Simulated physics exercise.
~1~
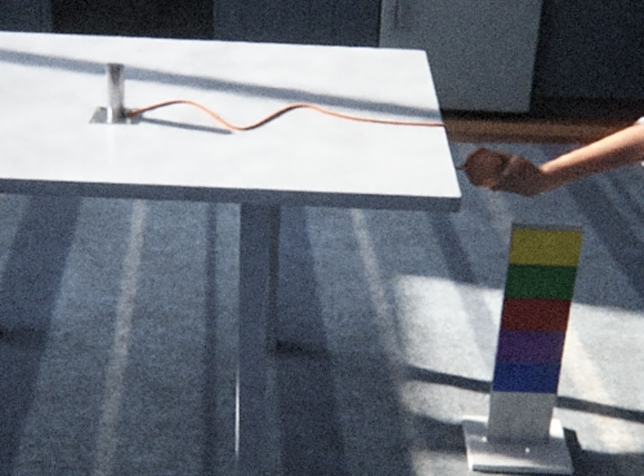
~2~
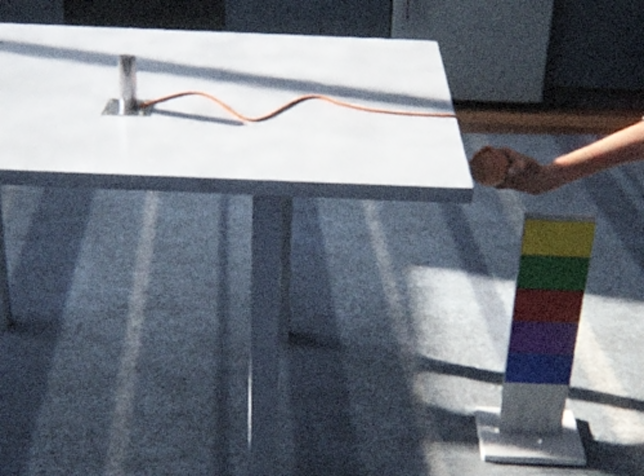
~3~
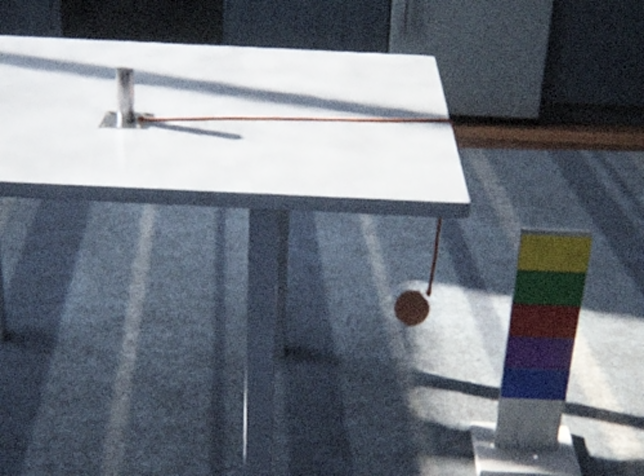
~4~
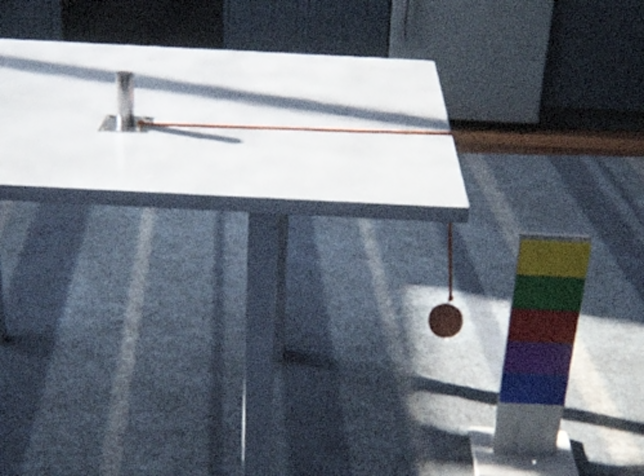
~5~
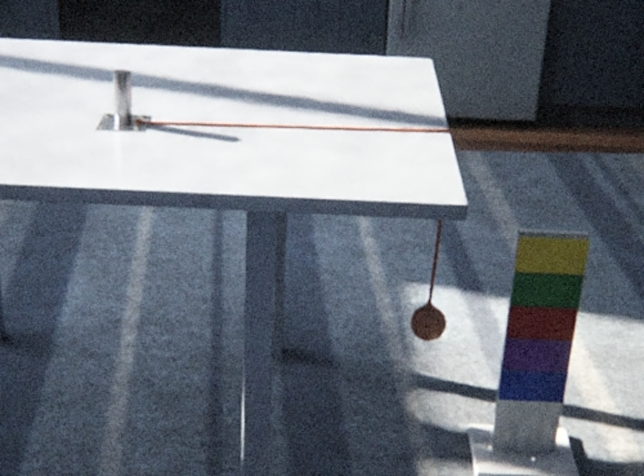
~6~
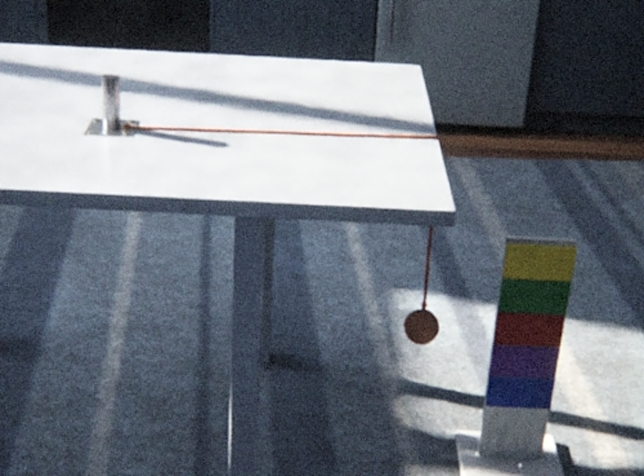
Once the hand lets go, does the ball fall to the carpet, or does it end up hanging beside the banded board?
It ends up hanging from the cord over the table edge, with its centre level with the red band.
